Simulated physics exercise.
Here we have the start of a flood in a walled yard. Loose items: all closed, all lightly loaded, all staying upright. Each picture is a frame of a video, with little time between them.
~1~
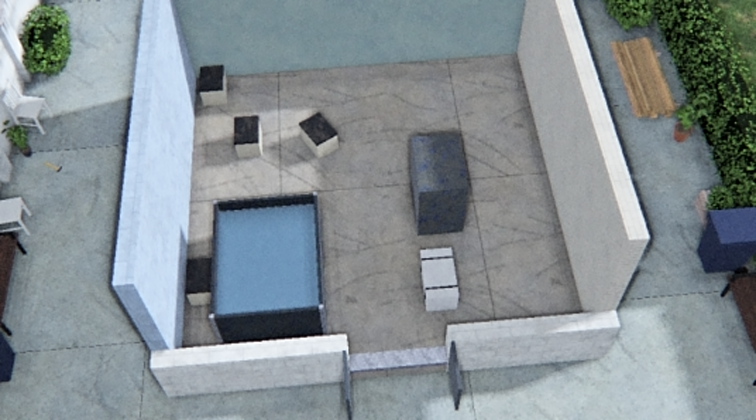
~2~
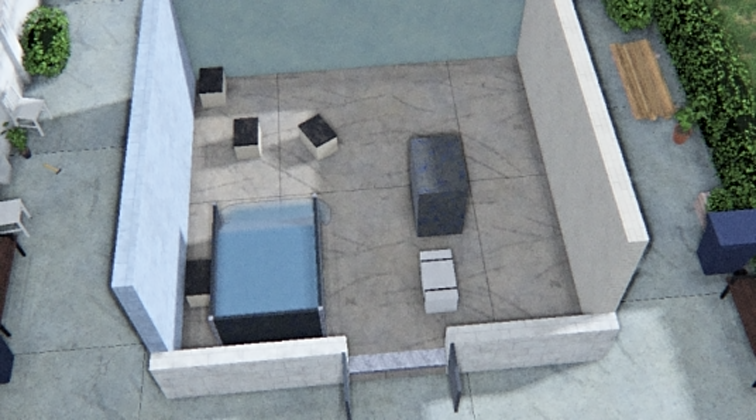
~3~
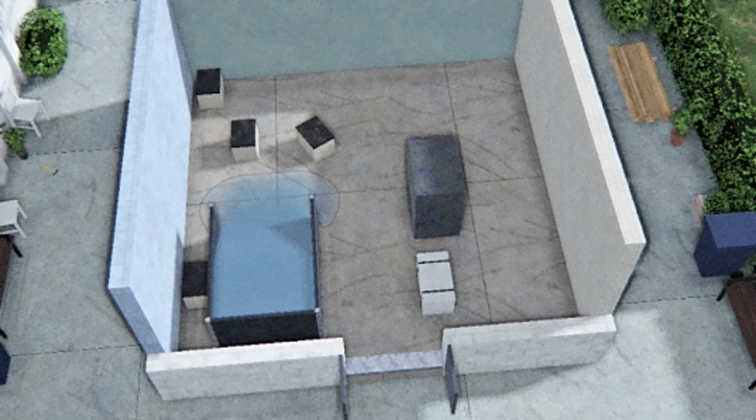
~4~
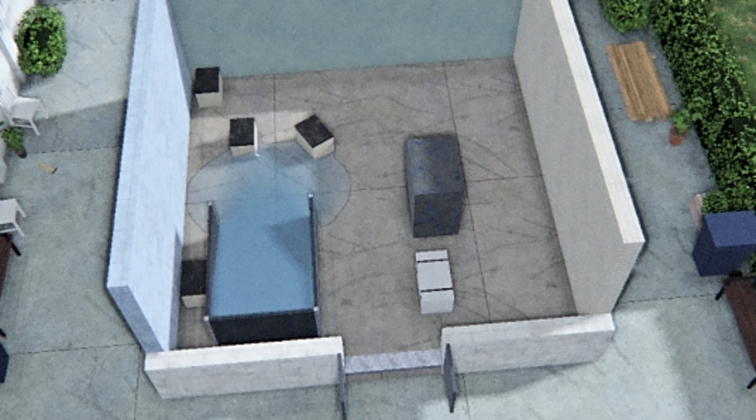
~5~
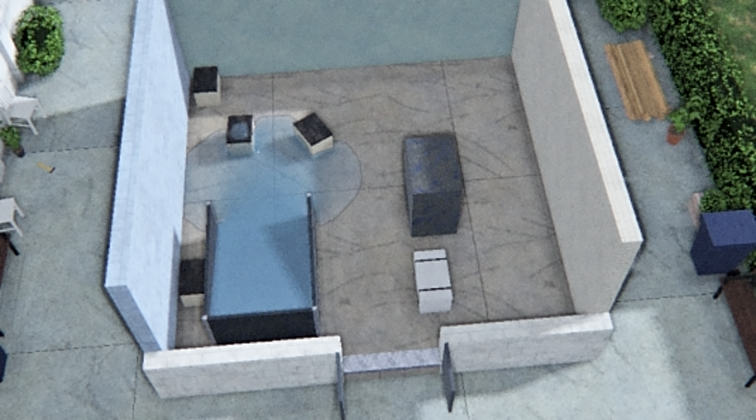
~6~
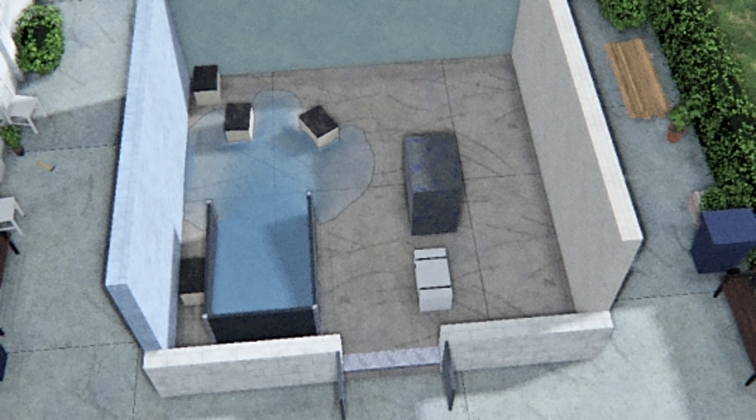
Water poured out of the open far side of a blue tank in a walled yard and spread across the paved floor, reaching two small dark-topped boxes, which shifted slightly while everything else stayed put.
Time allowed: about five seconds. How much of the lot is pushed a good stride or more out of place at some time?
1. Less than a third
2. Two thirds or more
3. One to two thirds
3.
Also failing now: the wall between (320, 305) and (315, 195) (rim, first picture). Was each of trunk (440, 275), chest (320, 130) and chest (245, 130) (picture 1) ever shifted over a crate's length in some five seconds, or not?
Each in turn, ends up that far off, never travels that far, never travels that far.
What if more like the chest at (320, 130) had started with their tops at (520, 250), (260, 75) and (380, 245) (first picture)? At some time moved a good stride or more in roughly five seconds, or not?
Listed in order: Hardly budges, displaced, then hardly budges.
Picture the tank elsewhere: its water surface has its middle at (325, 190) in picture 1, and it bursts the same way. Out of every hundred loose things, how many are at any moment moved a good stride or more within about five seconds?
Close to 80 in a hundred.
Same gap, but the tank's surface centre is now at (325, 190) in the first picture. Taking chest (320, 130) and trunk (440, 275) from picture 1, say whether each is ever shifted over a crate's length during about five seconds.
First: Covered that distance. Second: Stayed short.
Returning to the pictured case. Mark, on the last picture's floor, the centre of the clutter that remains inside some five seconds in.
Roughly (391, 205).
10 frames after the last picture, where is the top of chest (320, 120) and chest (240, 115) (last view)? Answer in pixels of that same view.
Approximately (430, 53), and approximately (256, 58).
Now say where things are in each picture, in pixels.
A chest at (246, 129) rests on the ground; a chest at (318, 128) rests on the ground; 0 of 5 have shifted, in the first picture.
A chest at (246, 131), on the bottom; a chest at (317, 130) rests on the ground; 0 of 5 have shifted, in the second picture.
A chest at (243, 132) rests on the ground; a chest at (315, 131) rests on the ground; 0 of 5 have shifted, in the third picture.
A chest at (242, 131), on the bottom; a chest at (314, 130), on the bottom; 0 of 5 have shifted, in the fourth picture.
A chest at (240, 128), on the bottom, close to its start; a chest at (313, 128), on the bottom, close to its start; 0 of 5 have shifted, in the fifth picture.
A chest at (238, 116), on the bottom, close to its start; a chest at (318, 120) rests on the ground, close to its start; 2 of 5 have shifted, in the sixth picture.
A moment on, 2 of 5 are well off their spots; 0 afloat.
Next, 2 of 5 are well off their spots; 3 afloat.
Later, 3 of 5 are well off their spots; 3 afloat.
In the end, 3 of 5 are well off their spots, and 3 have been at some point; 1 afloat.
